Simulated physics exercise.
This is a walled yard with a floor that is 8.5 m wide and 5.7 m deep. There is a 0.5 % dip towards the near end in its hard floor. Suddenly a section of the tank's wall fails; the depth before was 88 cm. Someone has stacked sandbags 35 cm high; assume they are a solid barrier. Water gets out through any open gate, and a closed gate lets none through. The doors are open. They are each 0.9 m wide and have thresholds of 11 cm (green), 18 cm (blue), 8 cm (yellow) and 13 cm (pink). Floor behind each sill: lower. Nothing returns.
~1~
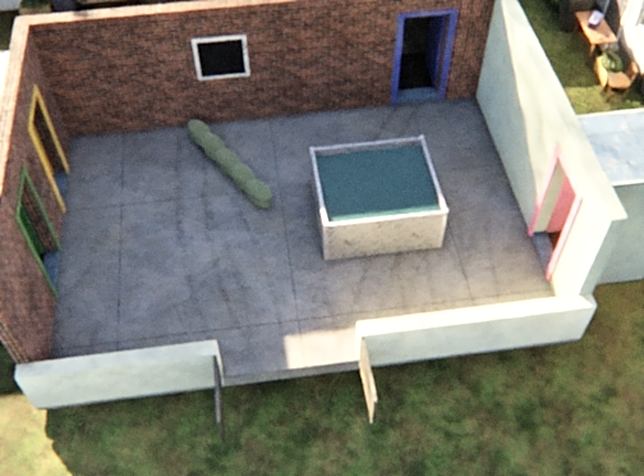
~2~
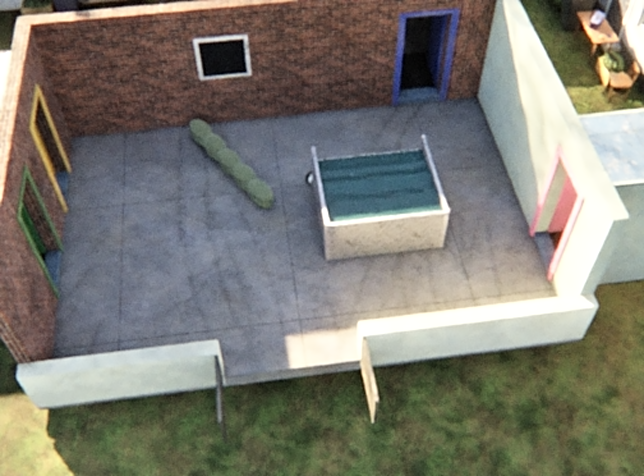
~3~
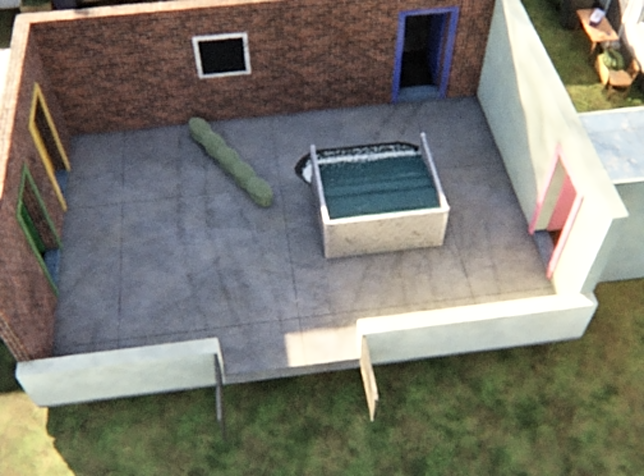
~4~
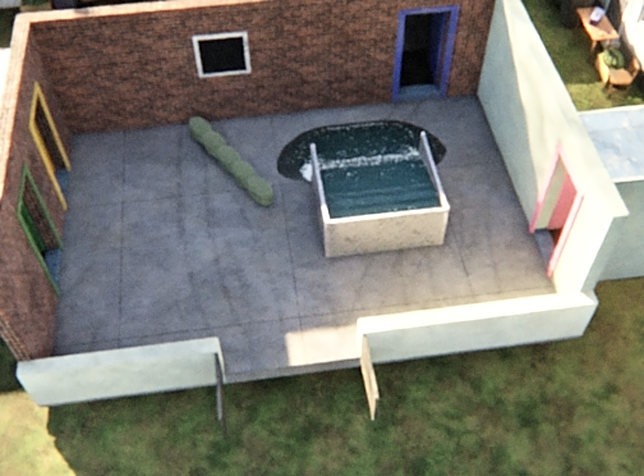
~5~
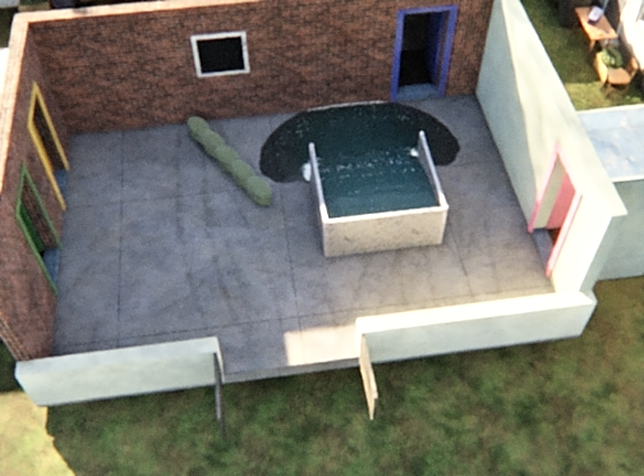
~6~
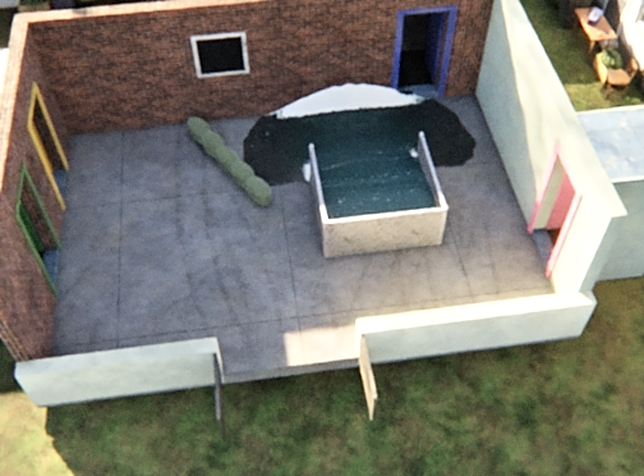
Walled yard with brick walls and coloured doorways, water pouring from the raised tank's far side and spreading across the grey floor.
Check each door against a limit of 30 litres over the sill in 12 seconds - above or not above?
Outcome: The green door is going to hold within the limit; the blue door is going to break the limit; the yellow door is going to hold within the limit; the pink door is going to hold within the limit.
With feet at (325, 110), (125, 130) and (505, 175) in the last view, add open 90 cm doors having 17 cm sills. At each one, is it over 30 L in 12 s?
More, less, less.
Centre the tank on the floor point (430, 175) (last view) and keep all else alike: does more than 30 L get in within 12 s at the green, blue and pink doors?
Measured against that limit, green comes out short of it, blue beyond it and pink short of it.
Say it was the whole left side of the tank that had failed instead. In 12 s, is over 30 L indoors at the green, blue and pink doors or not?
Outcomes - green: Exceeded, blue: Not exceeded, pink: Not exceeded.
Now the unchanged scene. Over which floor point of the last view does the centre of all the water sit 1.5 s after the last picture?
Its balance point sits around (353, 147).
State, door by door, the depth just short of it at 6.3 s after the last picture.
Depths: Green door 2 cm, blue door 9 cm, yellow door 2 cm, pink door 10 cm.
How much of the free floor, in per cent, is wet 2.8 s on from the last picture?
Wet share: Near 55 percent.
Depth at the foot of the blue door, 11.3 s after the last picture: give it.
About 7.0 centimetres.
Then, 0.7 s after the last picture water covers 20 % of the floor and is deepest (56 cm) near (351, 114); green door not reached, blue door 34 cm at the sill, 27 L in, yellow door not reached, pink door not reached.
Then, 1.5 s after the last picture water covers 30 % of the floor and is deepest (53 cm) near (204, 129); green door not reached, blue door 28 cm at the sill, 79 L in, yellow door not reached, pink door not reached.
Then, 2.8 s after the last picture water covers 55 % of the floor and is deepest (31 cm) near (223, 146); green door not reached, blue door 21 cm at the sill, 101 L in, yellow door 10 cm at the sill, 2 L in, pink door 4 cm at the sill, 0 L in.
Then, 6.3 s after the last picture water covers 85 % of the floor and is deepest (15 cm) near (542, 320); green door 2 cm at the sill, 0 L in, blue door 9 cm at the sill, 107 L in, yellow door 2 cm at the sill, 4 L in, pink door 10 cm at the sill, 0 L in.
Then, 11.3 s after the last picture water covers 85 % of the floor and is deepest (11 cm) near (49, 383); green door 6 cm at the sill, 0 L in, blue door 7 cm at the sill, 107 L in, yellow door 2 cm at the sill, 4 L in, pink door 8 cm at the sill, 2 L in.
